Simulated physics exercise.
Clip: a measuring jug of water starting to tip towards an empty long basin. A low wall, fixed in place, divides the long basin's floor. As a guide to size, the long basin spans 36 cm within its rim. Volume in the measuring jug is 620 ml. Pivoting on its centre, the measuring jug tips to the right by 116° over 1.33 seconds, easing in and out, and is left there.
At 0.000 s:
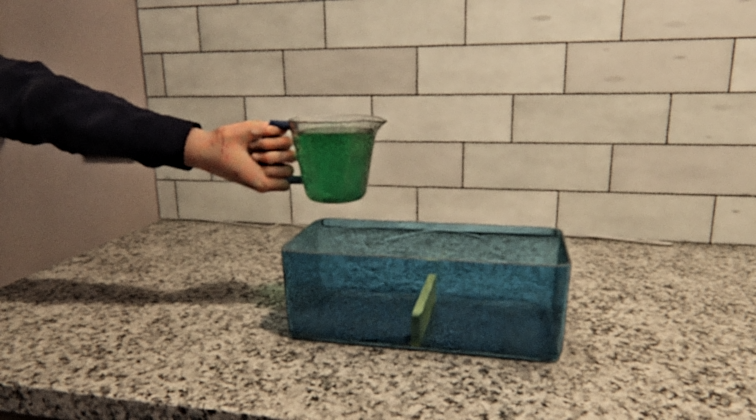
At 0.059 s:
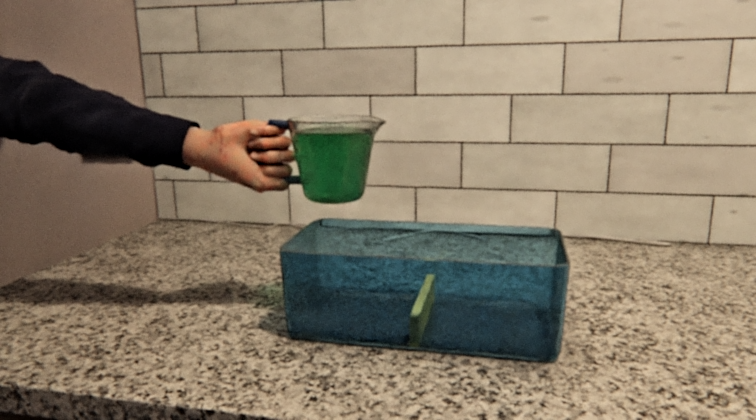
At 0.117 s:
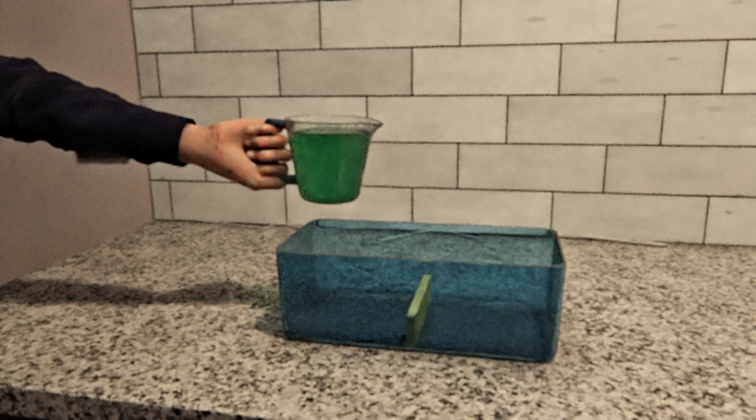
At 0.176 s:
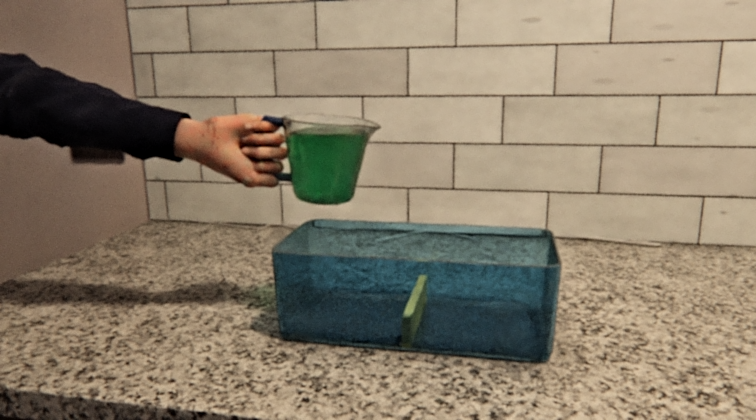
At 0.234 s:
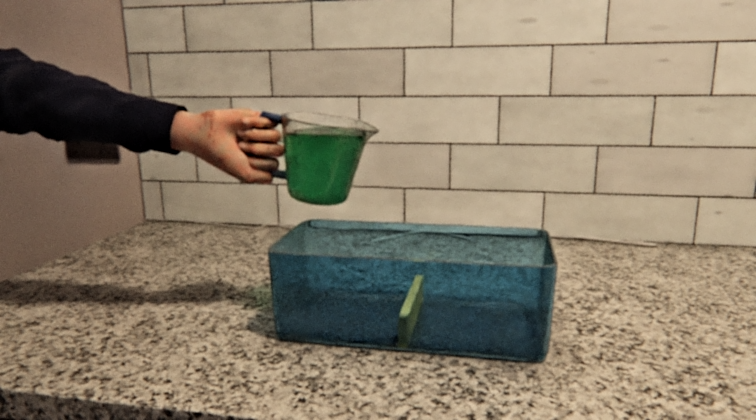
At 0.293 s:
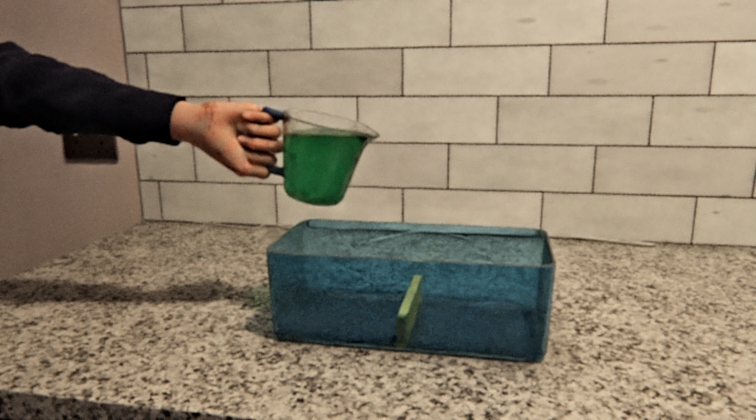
A hand in a dark sleeve holds a clear measuring jug of green liquid above a long blue basin with a low green wall inside, on a speckled counter, and slowly tilts the jug slightly to the right.
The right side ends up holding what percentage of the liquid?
About 60 in every hundred parts.
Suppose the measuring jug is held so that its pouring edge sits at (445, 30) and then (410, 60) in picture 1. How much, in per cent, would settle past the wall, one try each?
Try 1: Approx. 90 %; try 2: Approx. 90 %.
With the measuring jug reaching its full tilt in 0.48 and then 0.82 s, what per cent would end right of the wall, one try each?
I'd say 30 percent on the first go, 45 percent on the next.
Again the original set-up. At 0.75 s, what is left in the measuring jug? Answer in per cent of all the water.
62 %.
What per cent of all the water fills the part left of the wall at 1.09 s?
Roughly 30 percent.
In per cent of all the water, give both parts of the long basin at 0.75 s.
Lab note: Left near 1 %, right near 18.
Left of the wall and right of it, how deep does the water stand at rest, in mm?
Final reading - left some 8 mm, right some 14 mm.
After 0.75 s the tilt is 70° and 62 per cent is still to pour, 1 is left of the wall and 18 right of it.
After 1.09 s the tilt is 107° and 6 per cent is still to pour, 29 is left of the wall and 59 right of it.
After 1.45 s the tilt is 116° and 0 per cent is still to pour, 39 is left of the wall and 60 right of it.
After 1.83 s the tilt is 116° and 0 per cent is still to pour, 39 is left of the wall and 60 right of it.
In the end 39 per cent lies left of the wall, 60 right of it and 0 outside.
